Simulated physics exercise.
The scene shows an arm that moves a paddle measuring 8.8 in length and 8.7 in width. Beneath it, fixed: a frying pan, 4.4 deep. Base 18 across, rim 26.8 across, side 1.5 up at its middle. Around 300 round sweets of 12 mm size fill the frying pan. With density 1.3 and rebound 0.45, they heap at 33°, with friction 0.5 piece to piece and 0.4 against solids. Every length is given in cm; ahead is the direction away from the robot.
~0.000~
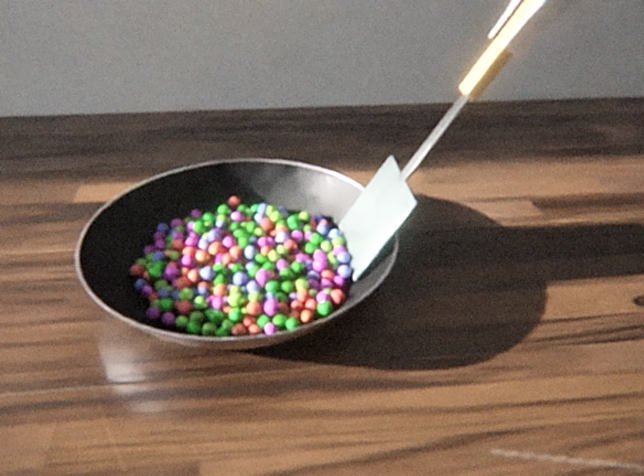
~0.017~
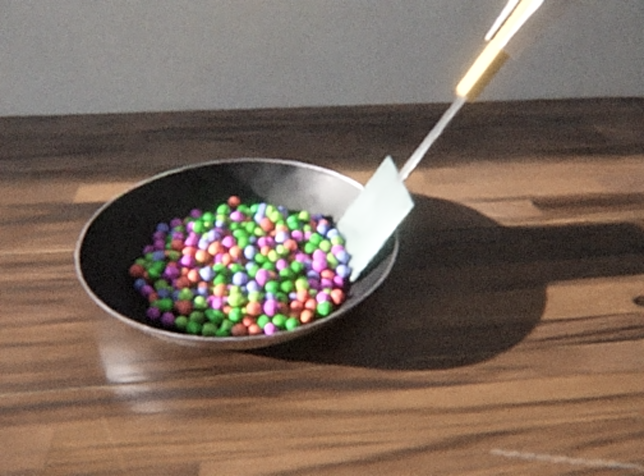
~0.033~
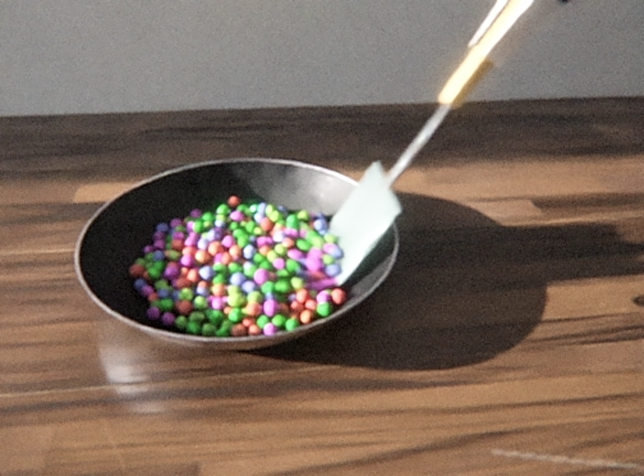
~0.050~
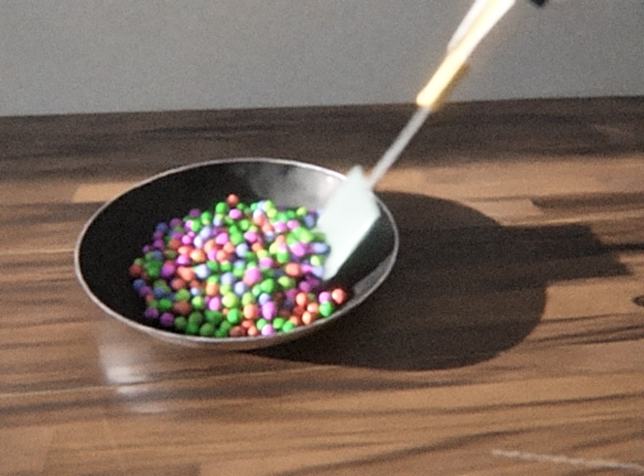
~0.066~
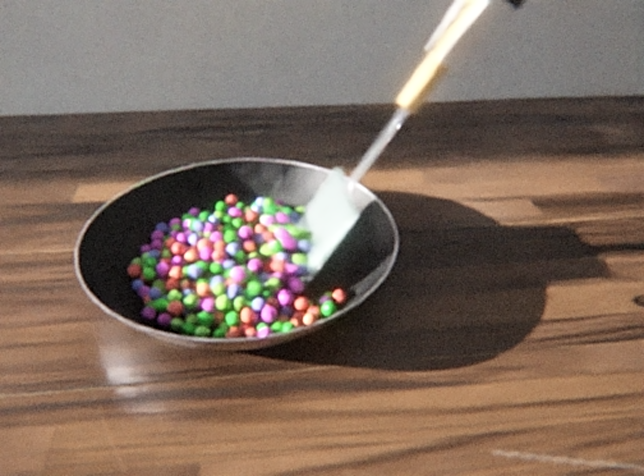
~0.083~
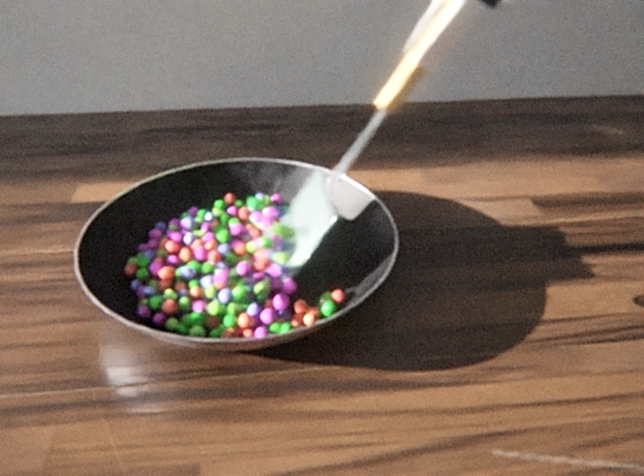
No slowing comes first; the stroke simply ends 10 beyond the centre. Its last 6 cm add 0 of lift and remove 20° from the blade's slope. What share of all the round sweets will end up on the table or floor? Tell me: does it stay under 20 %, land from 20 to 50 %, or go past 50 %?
It lands from 20 to 50 %.
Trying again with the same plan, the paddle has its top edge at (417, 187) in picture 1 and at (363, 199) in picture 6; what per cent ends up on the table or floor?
Around 15 per cent finishes there.
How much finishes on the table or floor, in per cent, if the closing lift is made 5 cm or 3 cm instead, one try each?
Result, in order: Approx. 25 % and 35 %.
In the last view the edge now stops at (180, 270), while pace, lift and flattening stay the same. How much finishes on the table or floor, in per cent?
Something close to 0 in a hundred.
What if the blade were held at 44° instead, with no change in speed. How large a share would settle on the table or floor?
About 20 per cent.
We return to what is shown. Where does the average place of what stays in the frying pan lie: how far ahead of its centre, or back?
Some 4.0 cm ahead of the centre.
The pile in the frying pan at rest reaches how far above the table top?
Some 5.0 cm above the table.
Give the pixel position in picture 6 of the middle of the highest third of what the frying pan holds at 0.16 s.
Roughly pixel (164, 245).
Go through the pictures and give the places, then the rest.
In the first frame, paddle top edge at (403, 178), sloping 58°; upper third of the load around (253, 252), from x 135 to 345, top at y 205; 300 in the frying pan.
In the second frame, paddle top edge at (401, 179), sloping 58°; upper third of the load around (253, 252), from x 135 to 345, top at y 205.
In the third frame, paddle top edge at (387, 185), sloping 58°; upper third of the load around (253, 252), from x 135 to 340, top at y 205.
In the fourth frame, paddle top edge at (367, 188), sloping 58°; upper third of the load around (251, 249), from x 135 to 340, top at y 200.
In the fifth frame, paddle top edge at (347, 190), sloping 58°; upper third of the load around (248, 248), from x 135 to 340, top at y 200.
In the sixth frame, paddle top edge at (327, 191), sloping 58°; upper third of the load around (240, 248), from x 130 to 340, top at y 200; 300 in the frying pan.
By 0.12 s, sloping 58°, highest piece 8 above the table; 300 in the frying pan.
By 0.16 s, sloping 52°, highest piece 8 above the table; 300 in the frying pan.
By 0.38 s, sloping 38°, highest piece 8 above the table; 217 in the frying pan, 66 on the table or floor, 17 on the blade or in flight.
By 1.43 s, sloping 38°, highest piece 5 above the table; 215 in the frying pan, 85 on the table or floor.
Final count, 215 in the frying pan, 85 on the table or floor. That is 28 % on the table or floor.
